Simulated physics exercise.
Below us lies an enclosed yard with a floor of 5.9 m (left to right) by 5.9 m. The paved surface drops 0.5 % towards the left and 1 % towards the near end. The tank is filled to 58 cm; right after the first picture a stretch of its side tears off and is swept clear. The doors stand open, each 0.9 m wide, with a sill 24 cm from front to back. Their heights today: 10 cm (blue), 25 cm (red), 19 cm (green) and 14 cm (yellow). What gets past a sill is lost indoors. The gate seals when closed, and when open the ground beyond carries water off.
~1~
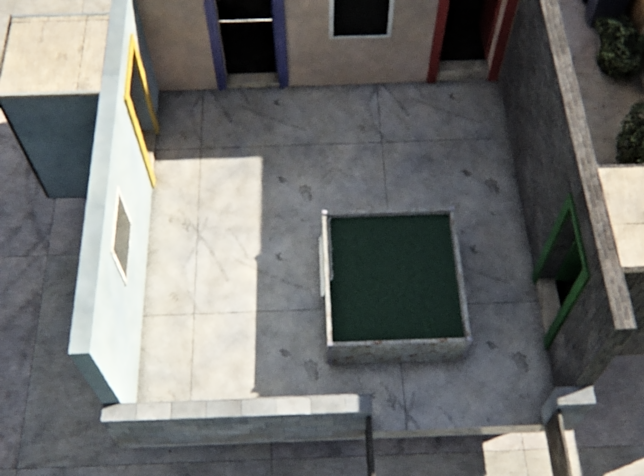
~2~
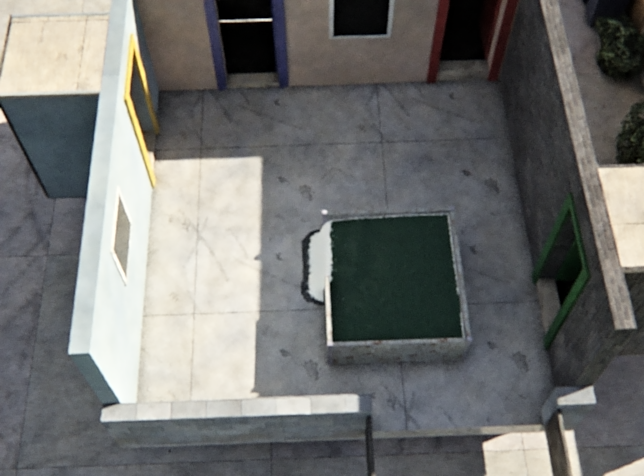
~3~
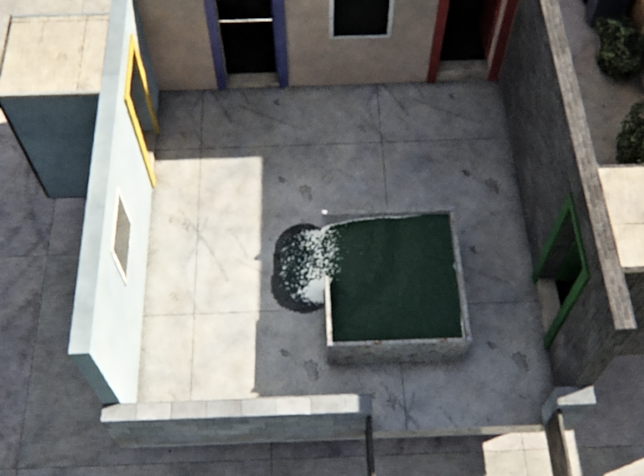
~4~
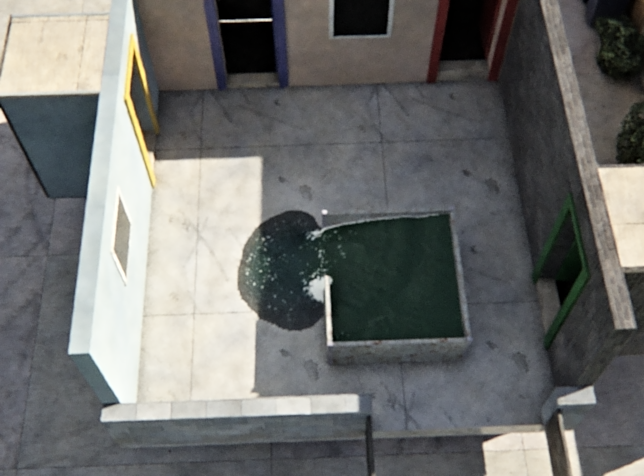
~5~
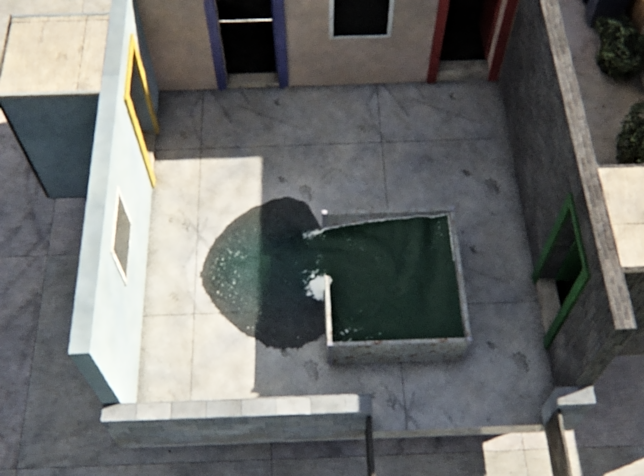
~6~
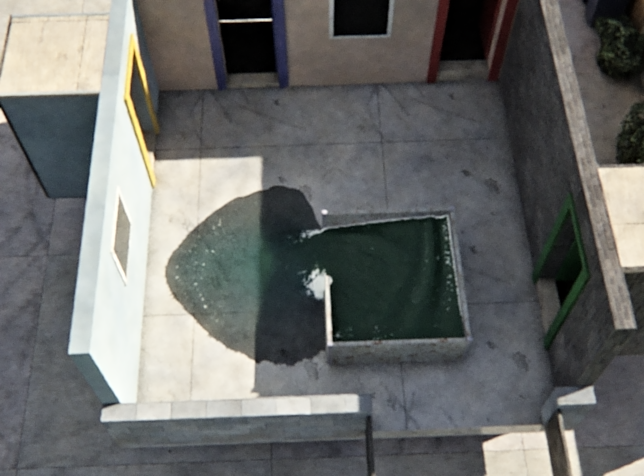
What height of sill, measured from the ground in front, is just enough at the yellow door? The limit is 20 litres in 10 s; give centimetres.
Close to 11 cm is just enough.
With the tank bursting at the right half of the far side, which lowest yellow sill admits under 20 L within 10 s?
Some 10.5 cm.
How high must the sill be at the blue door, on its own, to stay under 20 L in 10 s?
Roughly 6.0 cm at blue.
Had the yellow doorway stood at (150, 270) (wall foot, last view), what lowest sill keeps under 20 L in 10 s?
About 22 cm.
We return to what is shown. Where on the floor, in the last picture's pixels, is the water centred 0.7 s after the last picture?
Near (339, 285).
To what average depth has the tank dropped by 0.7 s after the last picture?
Roughly 41 cm on average.
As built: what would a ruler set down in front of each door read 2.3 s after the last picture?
In cm: Blue 5, red 0, green 0, yellow 14.
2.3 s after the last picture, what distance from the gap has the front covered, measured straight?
Roughly 4.4 m.
Then, 0.7 s after the last picture water covers 25 % of the floor, deepest (31 cm) near (312, 257); it has not reached the yellow door.
Then, 2.3 s after the last picture water covers 40 % of the floor, deepest (30 cm) near (136, 423); 14 cm at the yellow door, 4 litres in over its 14 cm sill.
Then, 9.3 s after the last picture water covers 95 % of the floor, deepest (12 cm) near (136, 423); 7 cm at the yellow door, 5 litres in over its 14 cm sill.
At the yellow door as built, the water peaked near 18 cm, 1.5 s after the last picture.
With a sill of 9 cm, 41 litres would have come in within the 10 s; with 12 cm, 14 litres. So under 20 litres takes about 11 cm.
